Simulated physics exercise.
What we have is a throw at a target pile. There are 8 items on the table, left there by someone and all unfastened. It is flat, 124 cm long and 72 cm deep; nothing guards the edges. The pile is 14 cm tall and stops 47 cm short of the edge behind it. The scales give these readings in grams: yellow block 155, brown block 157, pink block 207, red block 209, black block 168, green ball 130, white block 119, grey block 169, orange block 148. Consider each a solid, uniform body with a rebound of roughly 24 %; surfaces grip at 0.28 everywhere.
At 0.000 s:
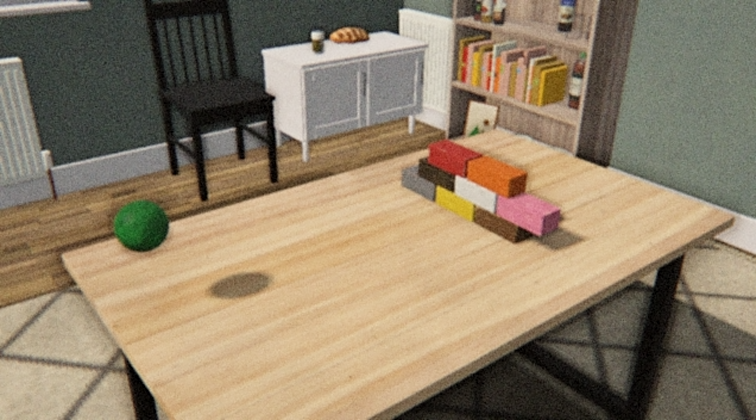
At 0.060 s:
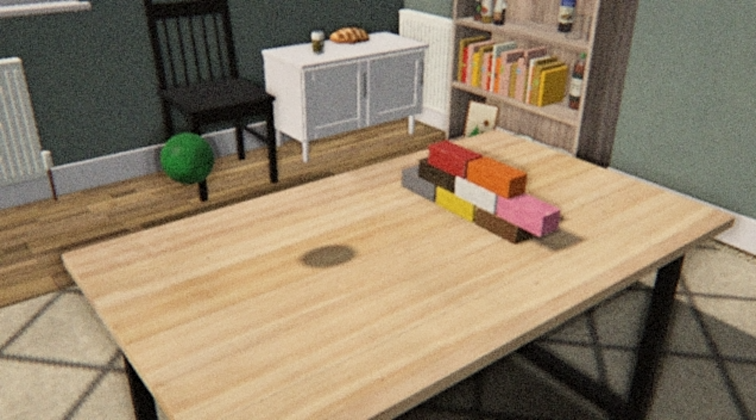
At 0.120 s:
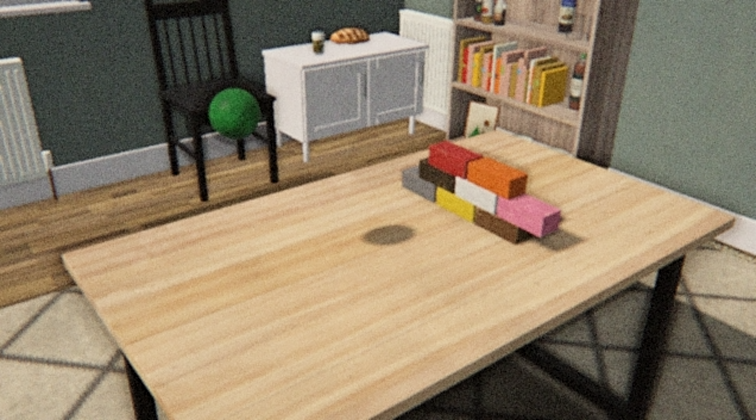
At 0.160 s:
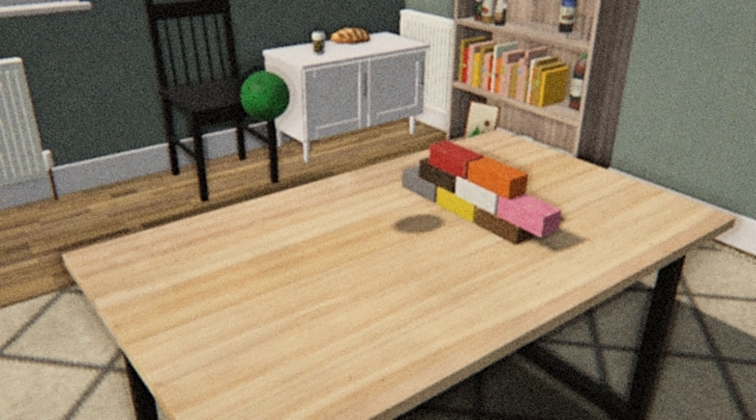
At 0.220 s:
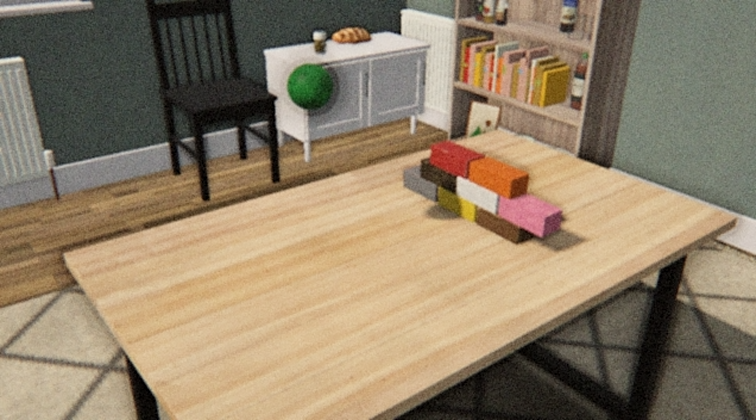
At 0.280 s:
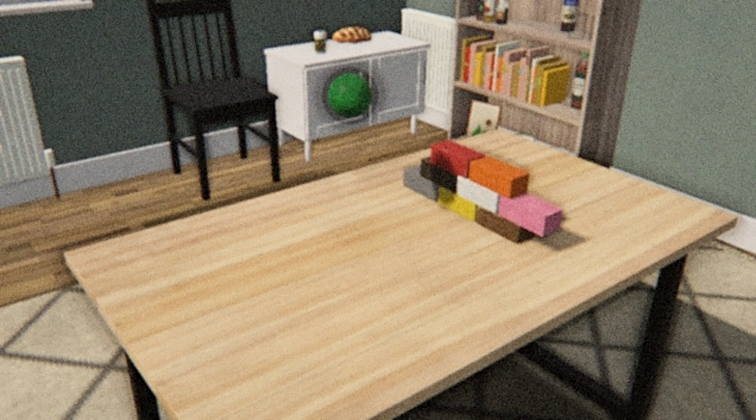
In a room, a green ball arcs rightward above a wooden table toward stacked colourful blocks.
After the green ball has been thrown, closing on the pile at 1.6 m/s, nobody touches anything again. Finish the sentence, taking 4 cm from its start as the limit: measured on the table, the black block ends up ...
The black block ends up away from its start.
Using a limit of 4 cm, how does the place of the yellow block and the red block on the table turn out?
First the yellow block: It stays in position; then the red block: It departs its position.
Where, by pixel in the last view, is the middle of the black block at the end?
It ends up at about (474, 172).
After 0.48 s, green ball near (404, 185); black block moved 4 cm near (459, 169); red block moved 3 cm.
After 0.68 s, green ball near (382, 190); black block 28° off upright near (476, 173); red block 28° off upright; grey block moved 2 cm.
In the end (1.4 s), not toppled but over 4 cm from the start, red block and black block; the other 6 under 4 cm from the start. At the end, from the last picture's camera, black block near (474, 172).
